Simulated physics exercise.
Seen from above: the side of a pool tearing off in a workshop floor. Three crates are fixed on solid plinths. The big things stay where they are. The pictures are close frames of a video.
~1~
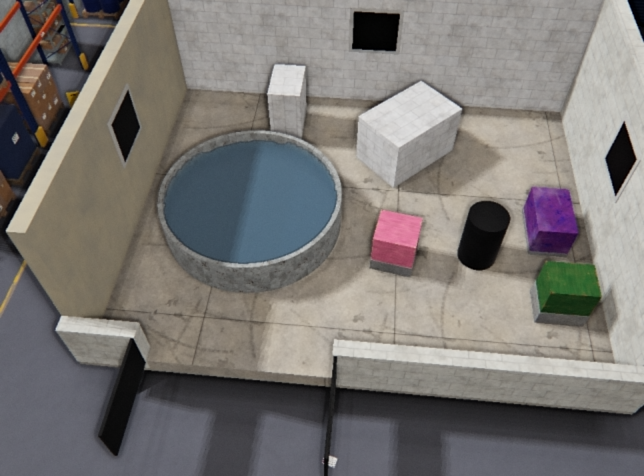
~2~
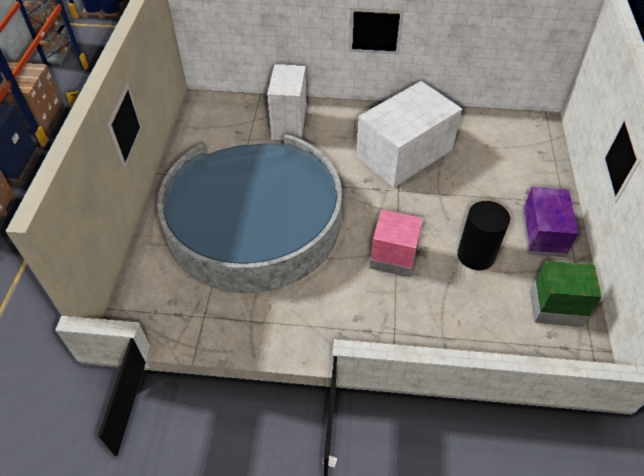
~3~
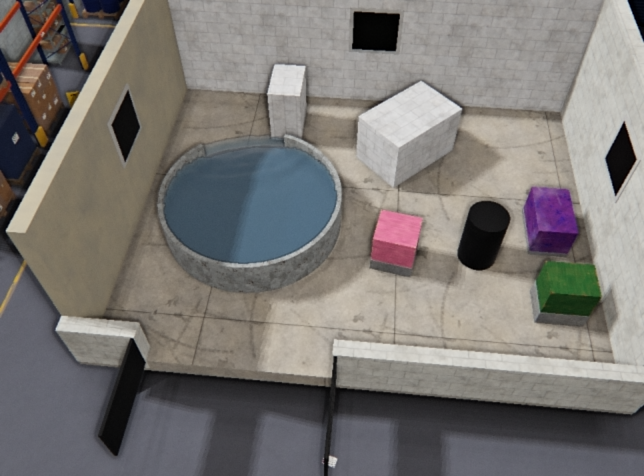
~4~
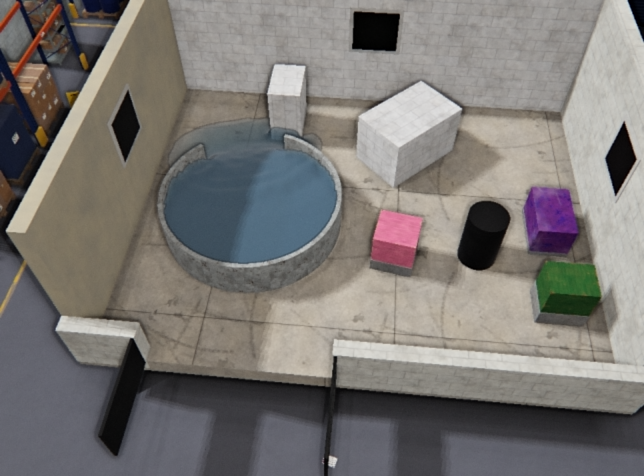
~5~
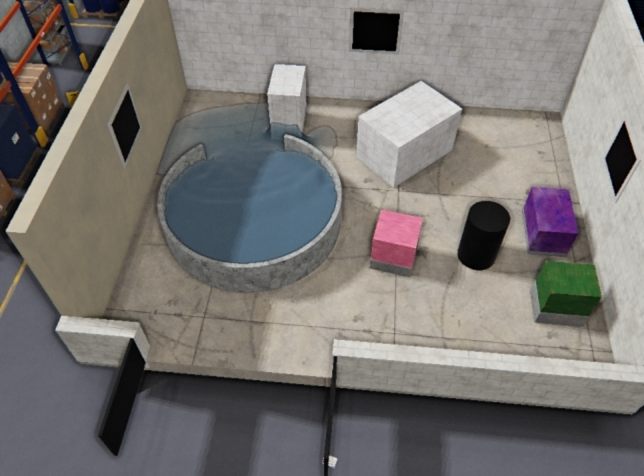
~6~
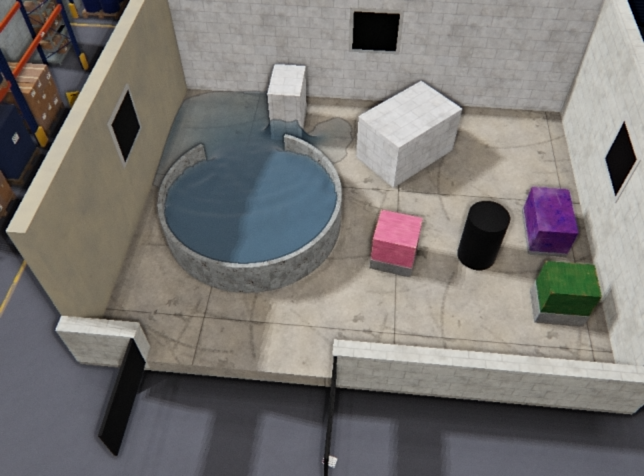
A walled workshop area with a stained tan floor is seen from high above by a still camera. A round, stone-rimmed pool of blue water sits at the left, a white pillar and a large white block stand behind, and pink, black, purple and green objects are at the right. The pool's far side opens, and water pours through the gap, spreading around the pillar toward the back wall.
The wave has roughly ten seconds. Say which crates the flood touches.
In the end: The purple crate gets wet; the green crate stays dry; the pink crate stays dry.
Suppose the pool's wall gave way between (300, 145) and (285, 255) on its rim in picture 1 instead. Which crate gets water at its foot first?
The pink crate.
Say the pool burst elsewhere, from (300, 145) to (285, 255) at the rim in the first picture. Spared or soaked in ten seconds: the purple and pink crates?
One by one: The purple one takes water; the pink one is topped.
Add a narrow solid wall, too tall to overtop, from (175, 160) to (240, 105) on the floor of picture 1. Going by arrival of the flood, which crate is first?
That is the pink-painted one.
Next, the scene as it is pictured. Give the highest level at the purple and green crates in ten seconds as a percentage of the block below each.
Near 170 and 30 in a hundred.
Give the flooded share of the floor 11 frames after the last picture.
Close to 30 %.
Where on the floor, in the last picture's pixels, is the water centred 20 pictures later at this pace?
Around (261, 170).
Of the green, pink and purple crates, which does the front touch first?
That is the one in pink.
A moment on, water covers 20 % of the floor; the purple crate not reached, the green crate not reached, the pink crate not reached.
Next, water covers 30 % of the floor; the purple crate not reached, the green crate not reached, the pink crate not reached.
Then, water covers 45 % of the floor; the purple crate not reached, the green crate not reached, the pink crate water round its plinth.
Later, water covers 75 % of the floor; the purple crate water round its plinth, the green crate water round its plinth, the pink crate water round its plinth.
In the end, water covers 100 % of the floor; the purple crate was topped, the green crate stayed above the water, the pink crate stayed above the water.
